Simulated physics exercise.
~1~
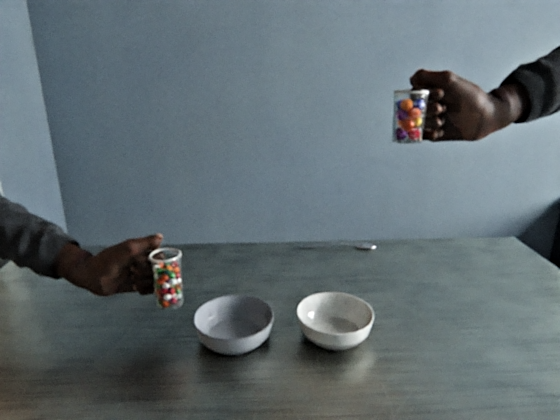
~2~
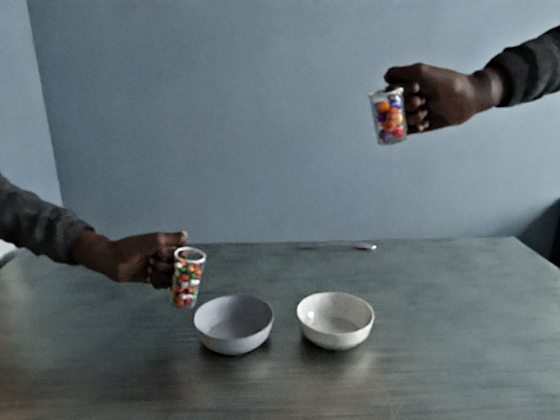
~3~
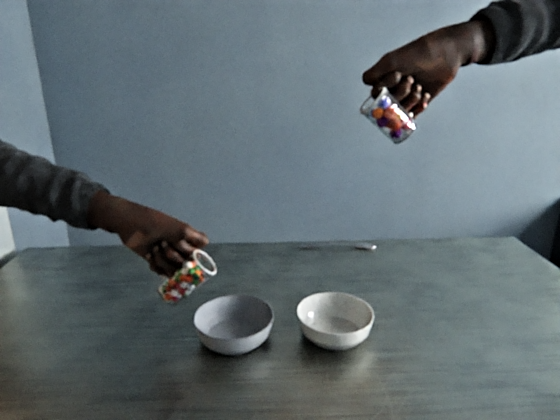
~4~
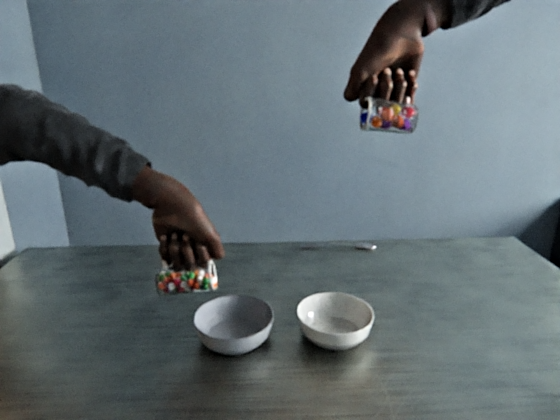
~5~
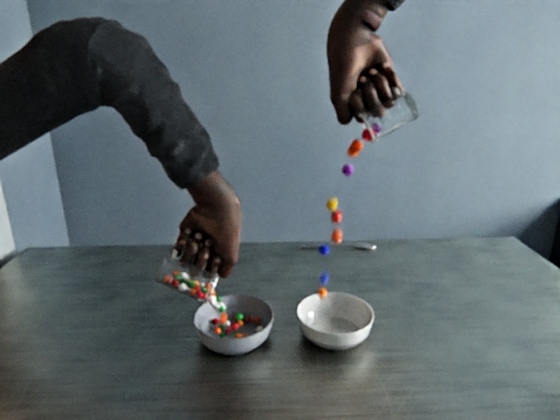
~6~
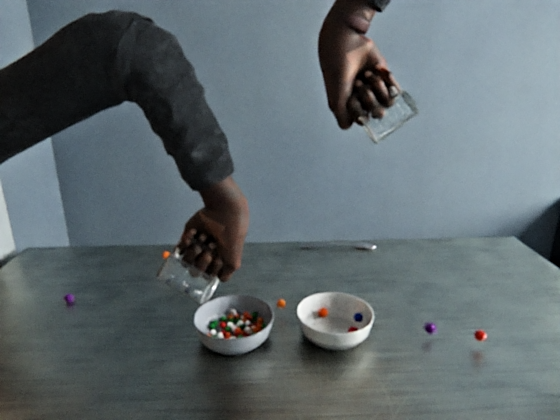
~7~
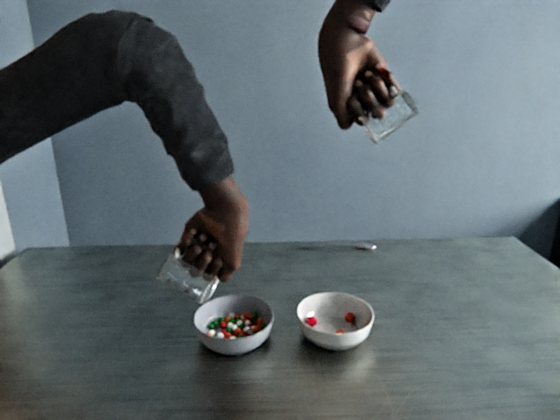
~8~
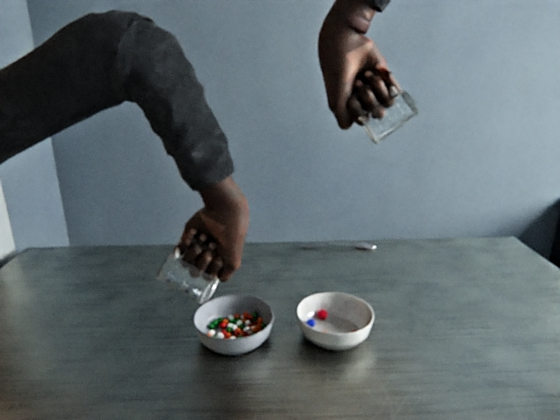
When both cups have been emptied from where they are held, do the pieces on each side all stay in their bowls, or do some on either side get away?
The left bowl catches all of its pieces. On the right, where the cup is held much higher, several pieces get away and only a few stay in the bowl.
